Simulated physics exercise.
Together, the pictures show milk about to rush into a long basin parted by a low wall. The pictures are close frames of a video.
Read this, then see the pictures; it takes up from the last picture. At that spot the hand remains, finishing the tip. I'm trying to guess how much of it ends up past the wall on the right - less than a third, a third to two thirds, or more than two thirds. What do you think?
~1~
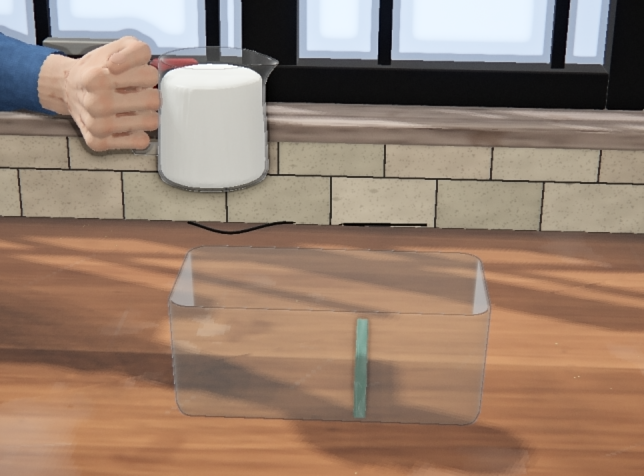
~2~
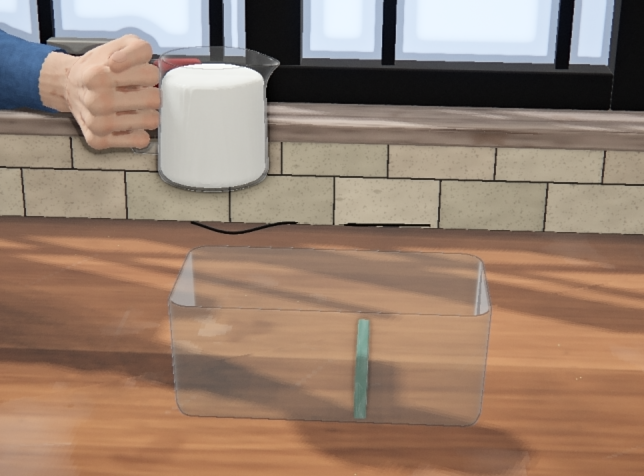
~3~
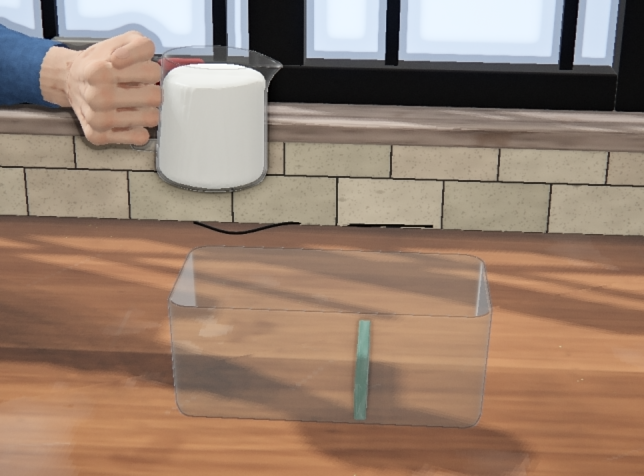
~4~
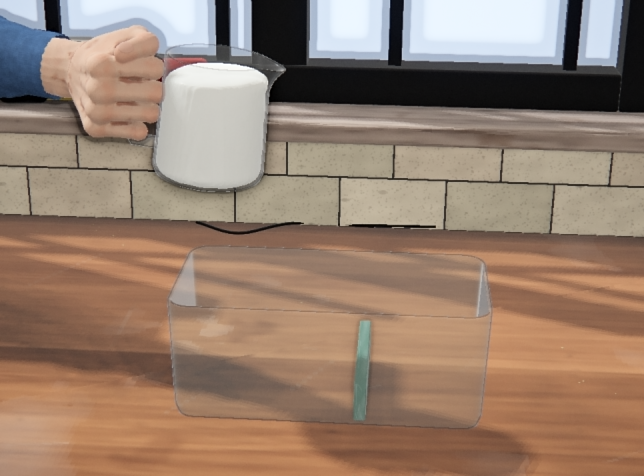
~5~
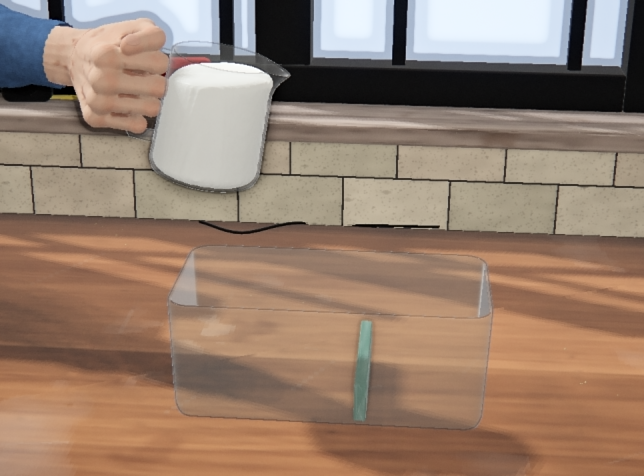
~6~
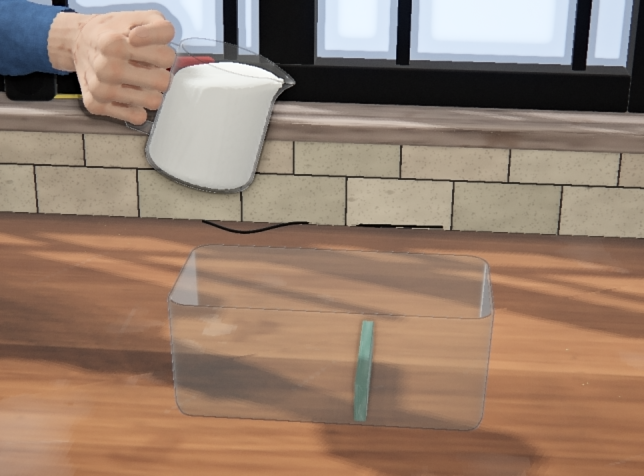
I'd say a third to two thirds.
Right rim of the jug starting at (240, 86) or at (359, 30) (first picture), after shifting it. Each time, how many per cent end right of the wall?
Roughly 5 percent on the first try and 55 percent on the second.
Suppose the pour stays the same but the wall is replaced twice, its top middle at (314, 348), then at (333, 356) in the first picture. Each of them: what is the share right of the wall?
Respectively 85 and 70 per cent, approximately.
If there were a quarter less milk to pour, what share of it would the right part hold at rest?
Near 20 parts in a hundred.
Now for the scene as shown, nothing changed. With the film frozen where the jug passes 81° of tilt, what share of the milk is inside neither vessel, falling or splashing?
Near 20 in a hundred.
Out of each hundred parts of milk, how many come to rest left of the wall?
I'd say close to 55 per cent.
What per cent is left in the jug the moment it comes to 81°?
Roughly 70 %.
A moment on, the jug is tipped on its side and 72 per cent is still to pour, 1 is left of the wall and 5 right of it.
Next, the jug is tipped right over and 15 per cent is still to pour, 27 is left of the wall and 39 right of it.
Then the jug is tipped right over and 0 per cent is still to pour, 54 is left of the wall and 42 right of it.
Later the jug is tipped right over and 0 per cent is still to pour, 55 is left of the wall and 43 right of it.
At rest 55 per cent lies left of the wall, 43 right of it and 2 outside.
